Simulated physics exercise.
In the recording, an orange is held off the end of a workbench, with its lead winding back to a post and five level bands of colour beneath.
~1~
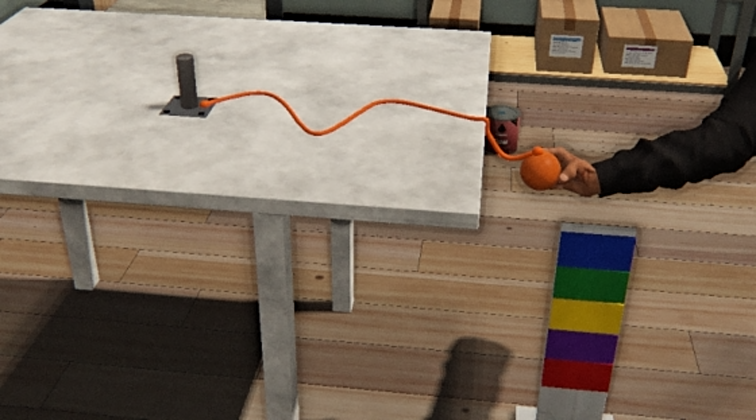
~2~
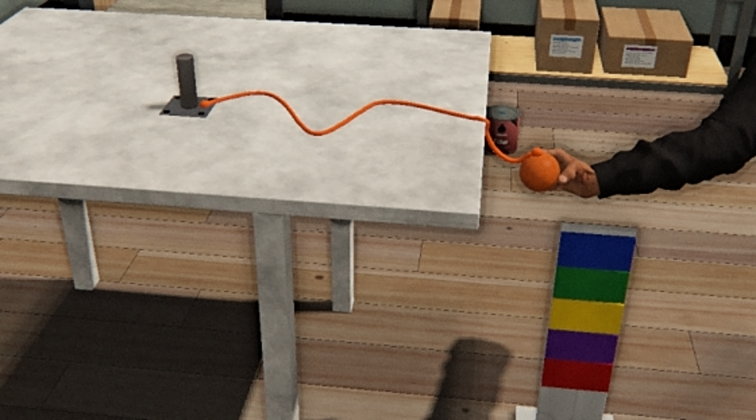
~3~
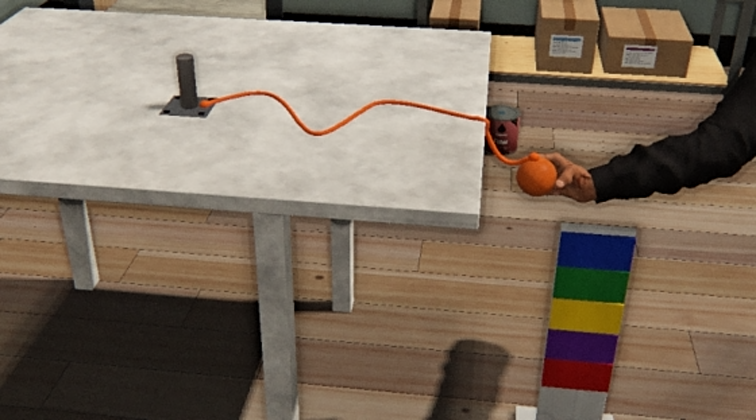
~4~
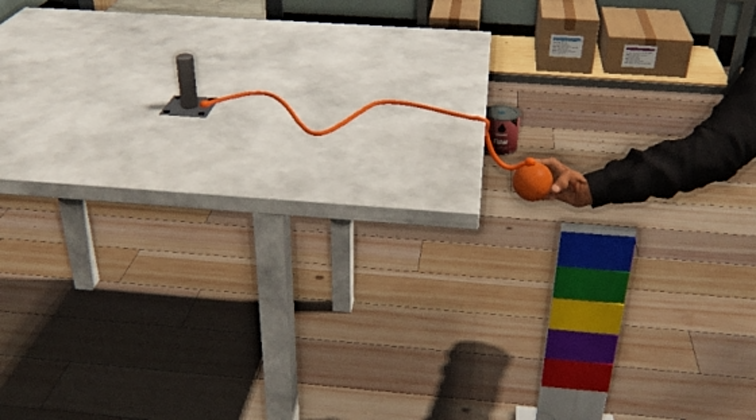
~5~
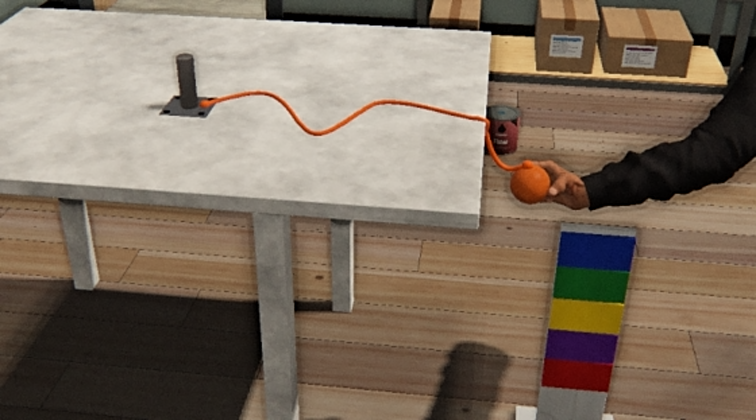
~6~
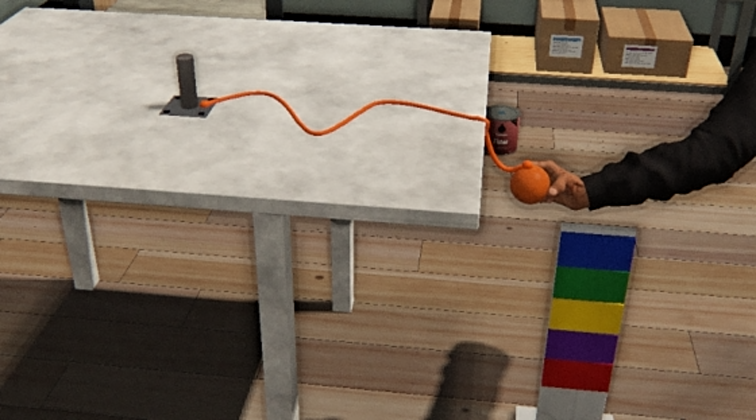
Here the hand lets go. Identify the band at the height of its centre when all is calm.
Its centre is at yellow.
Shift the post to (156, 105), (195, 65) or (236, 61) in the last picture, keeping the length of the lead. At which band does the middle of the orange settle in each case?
The first case gives green, the second green and the third yellow.
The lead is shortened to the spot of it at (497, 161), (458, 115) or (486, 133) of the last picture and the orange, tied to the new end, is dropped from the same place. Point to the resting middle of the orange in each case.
One spot per try: (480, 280), (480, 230), and (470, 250).
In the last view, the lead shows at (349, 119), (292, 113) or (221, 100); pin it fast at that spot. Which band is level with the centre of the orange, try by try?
Results, in sequence: Blue / green / yellow.
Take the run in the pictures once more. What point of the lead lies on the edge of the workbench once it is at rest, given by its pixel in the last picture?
It's the piece you see at (385, 103).
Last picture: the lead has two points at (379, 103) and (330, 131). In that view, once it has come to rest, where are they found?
Result - first point (482, 127), second point (400, 120).
A little later, orange near (468, 291); level with green.
Next, orange near (488, 305); level with yellow.
When it is over, orange near (479, 307); level with yellow. The lead holds its middle at yellow.
